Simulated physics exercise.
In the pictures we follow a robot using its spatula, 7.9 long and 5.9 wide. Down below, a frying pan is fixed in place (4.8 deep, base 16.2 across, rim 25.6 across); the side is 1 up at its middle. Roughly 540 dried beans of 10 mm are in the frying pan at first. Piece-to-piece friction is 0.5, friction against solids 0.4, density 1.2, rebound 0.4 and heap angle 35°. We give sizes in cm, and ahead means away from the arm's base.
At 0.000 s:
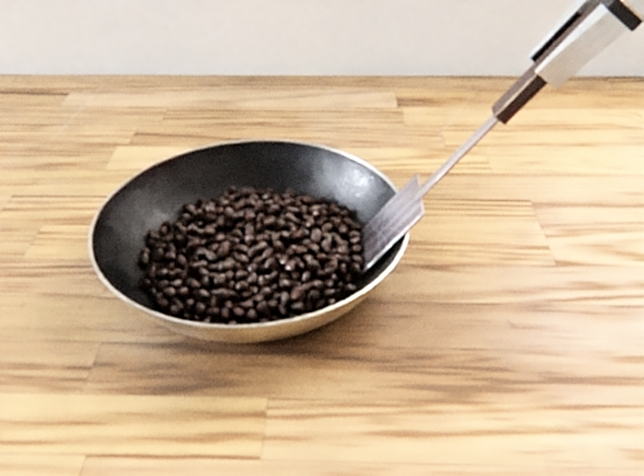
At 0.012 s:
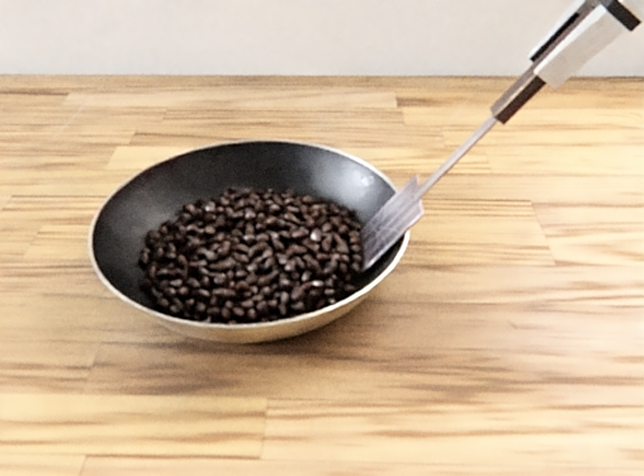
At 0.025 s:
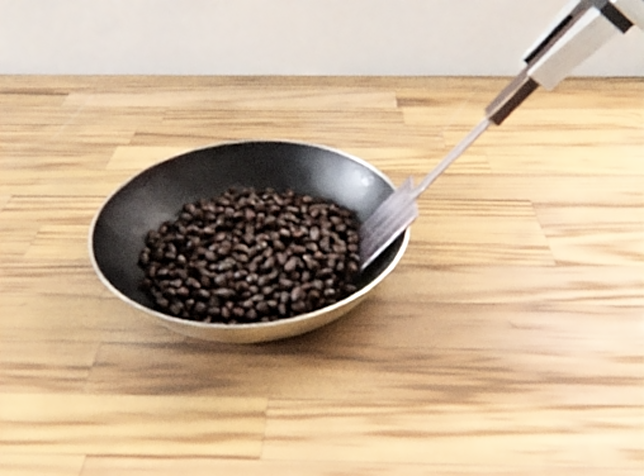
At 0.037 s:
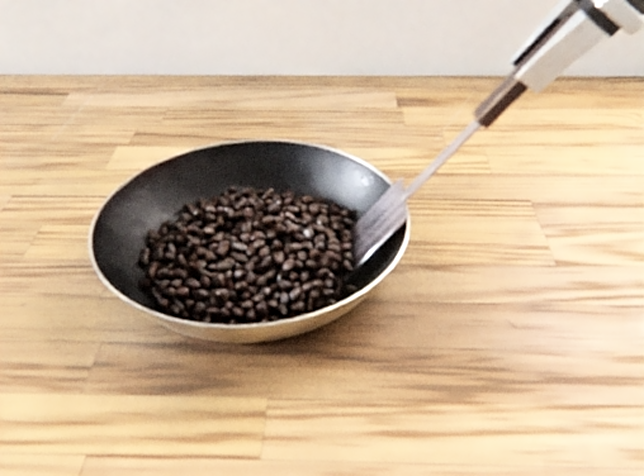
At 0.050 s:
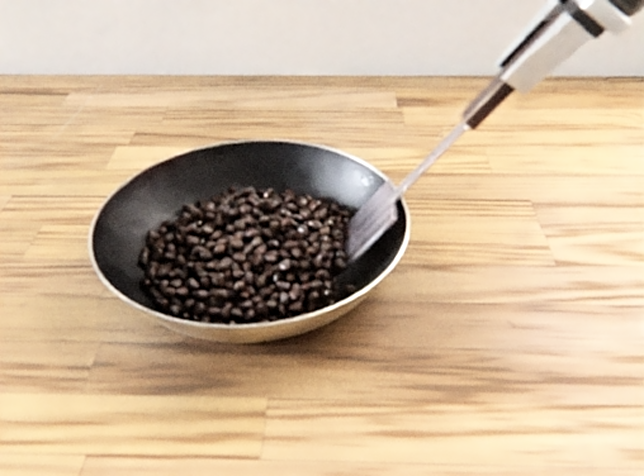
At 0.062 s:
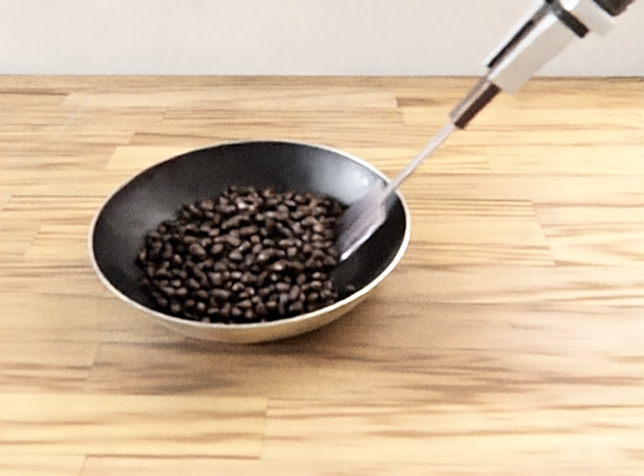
A robot arm slides a spatula leftward against dark beans in a black frying pan.
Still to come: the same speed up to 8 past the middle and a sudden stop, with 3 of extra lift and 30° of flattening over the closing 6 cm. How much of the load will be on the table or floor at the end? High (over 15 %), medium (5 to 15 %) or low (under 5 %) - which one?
Low, under 5 %.
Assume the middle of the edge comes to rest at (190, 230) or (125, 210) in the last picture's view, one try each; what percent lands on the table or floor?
I'd say roughly 0 per cent, then roughly 20 per cent.
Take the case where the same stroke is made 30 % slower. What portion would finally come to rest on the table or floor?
Then around 0 percent would finish on the table or floor.
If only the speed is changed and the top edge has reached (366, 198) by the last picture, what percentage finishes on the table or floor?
Roughly 5 per cent.
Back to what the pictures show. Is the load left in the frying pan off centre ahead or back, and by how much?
Ahead of centre, near 4.0 centimetres.
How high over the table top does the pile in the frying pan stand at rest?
6.0 cm.
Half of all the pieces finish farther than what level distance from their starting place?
Somewhere near 3 centimetres, I reckon.
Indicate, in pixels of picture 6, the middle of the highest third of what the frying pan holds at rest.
Somewhere near (150, 234) in the last picture.
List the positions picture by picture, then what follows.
In the first picture, spatula top edge at (420, 193), sloping 53°; upper third of the load around (253, 246), from x 145 to 355, top at y 190; 542 in the frying pan.
In the second picture, spatula top edge at (419, 194), sloping 53°; upper third of the load around (256, 246), from x 145 to 355, top at y 190.
In the third picture, spatula top edge at (414, 195), sloping 53°; upper third of the load around (256, 246), from x 145 to 355, top at y 190.
In the fourth picture, spatula top edge at (404, 197), sloping 53°; upper third of the load around (259, 245), from x 145 to 355, top at y 190.
In the fifth picture, spatula top edge at (393, 198), sloping 53°; upper third of the load around (259, 243), from x 145 to 355, top at y 190.
In the sixth picture, spatula top edge at (382, 198), sloping 53°; upper third of the load around (250, 241), from x 140 to 355, top at y 190; 542 in the frying pan.
By 0.13 s, sloping 53°, highest piece 4 above the table; 542 in the frying pan.
By 0.20 s, sloping 43°, highest piece 5 above the table; 542 in the frying pan.
By 0.43 s, sloping 23°, highest piece 6 above the table; 534 in the frying pan, 6 on the table or floor, 2 on the blade or in flight.
By 1.48 s, sloping 23°, highest piece 6 above the table; 534 in the frying pan, 8 on the table or floor.
Final count, 534 in the frying pan, 8 on the table or floor. That is 1 % on the table or floor.
